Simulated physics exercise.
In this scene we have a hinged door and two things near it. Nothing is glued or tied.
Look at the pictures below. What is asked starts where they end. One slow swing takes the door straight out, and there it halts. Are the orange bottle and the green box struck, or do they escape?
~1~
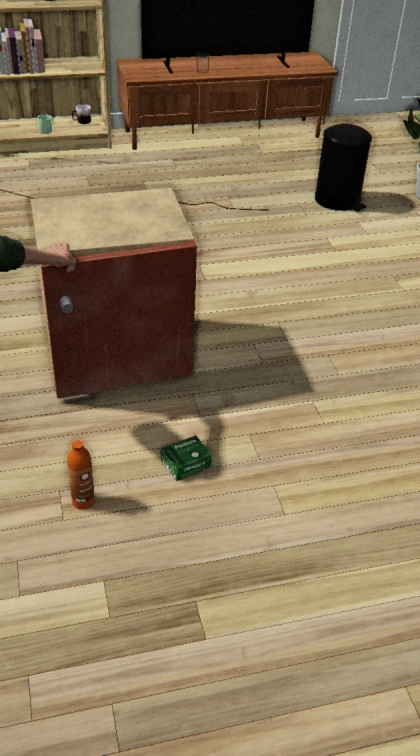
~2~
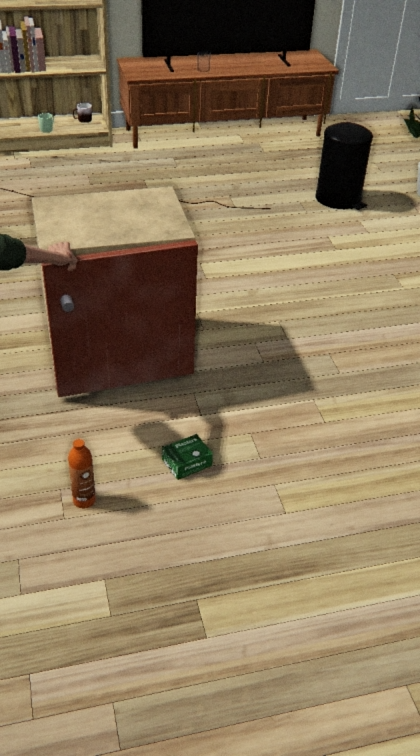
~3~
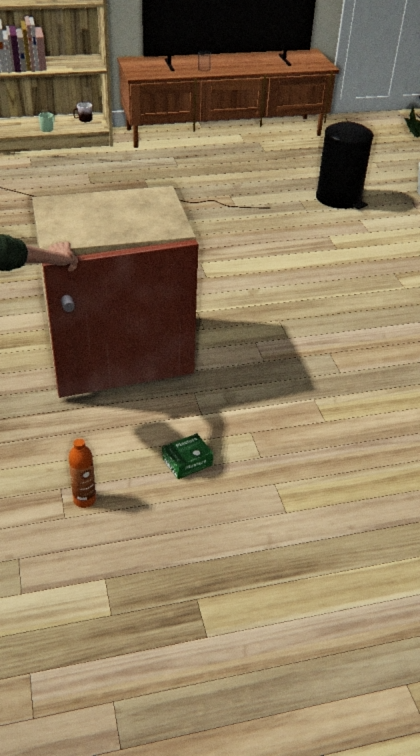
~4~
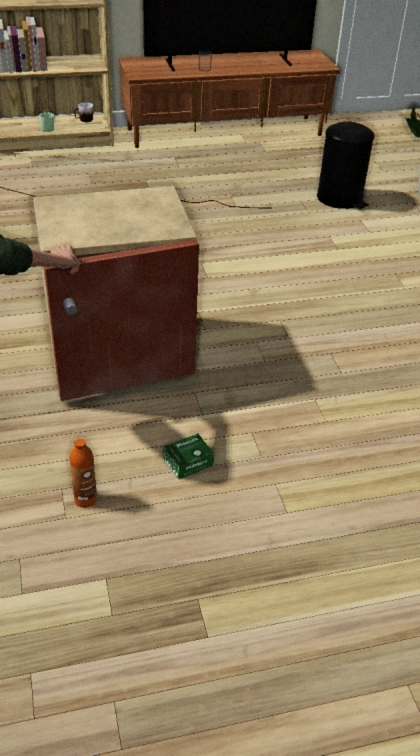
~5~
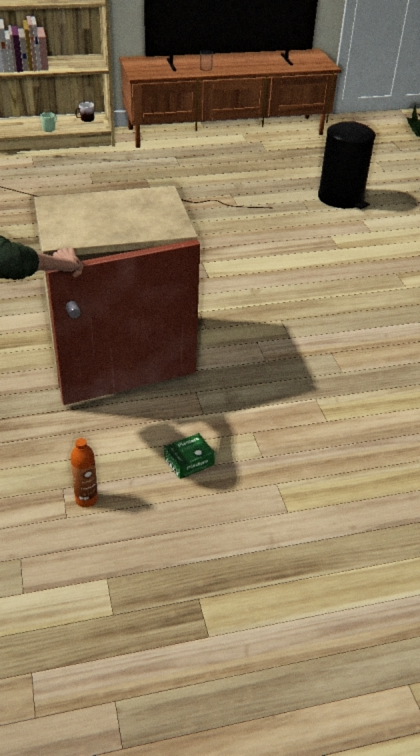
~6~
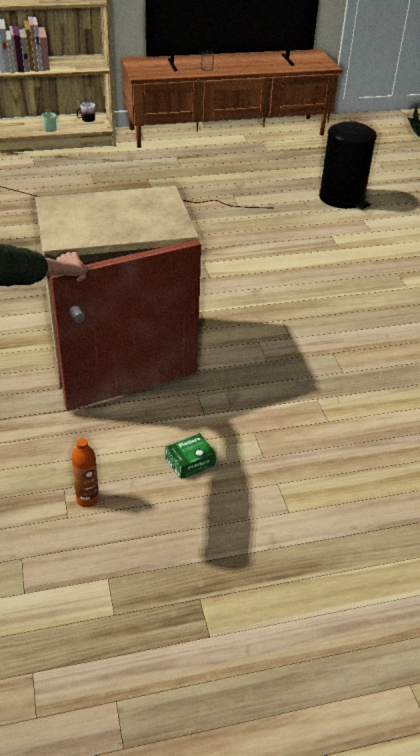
As it turns out, the orange bottle escapes, the green box is struck.
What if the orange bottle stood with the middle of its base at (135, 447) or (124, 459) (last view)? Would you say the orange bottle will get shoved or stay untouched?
Result, first setting: It gets pushed; second setting: It gets pushed.
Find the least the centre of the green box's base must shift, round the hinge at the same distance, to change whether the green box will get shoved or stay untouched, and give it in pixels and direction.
About 56 pixels to the right.
Then, 1.70 s on from there, door 71° open; orange bottle at rest near (85, 472); green box displaced a little near (210, 458).
Then, 2.00 s on from there, door 82° open; orange bottle at rest near (85, 472); green box displaced about its own width near (234, 460).
In the end, the orange bottle remains where it is, near (85, 472); the green box is pushed along, near (251, 461).
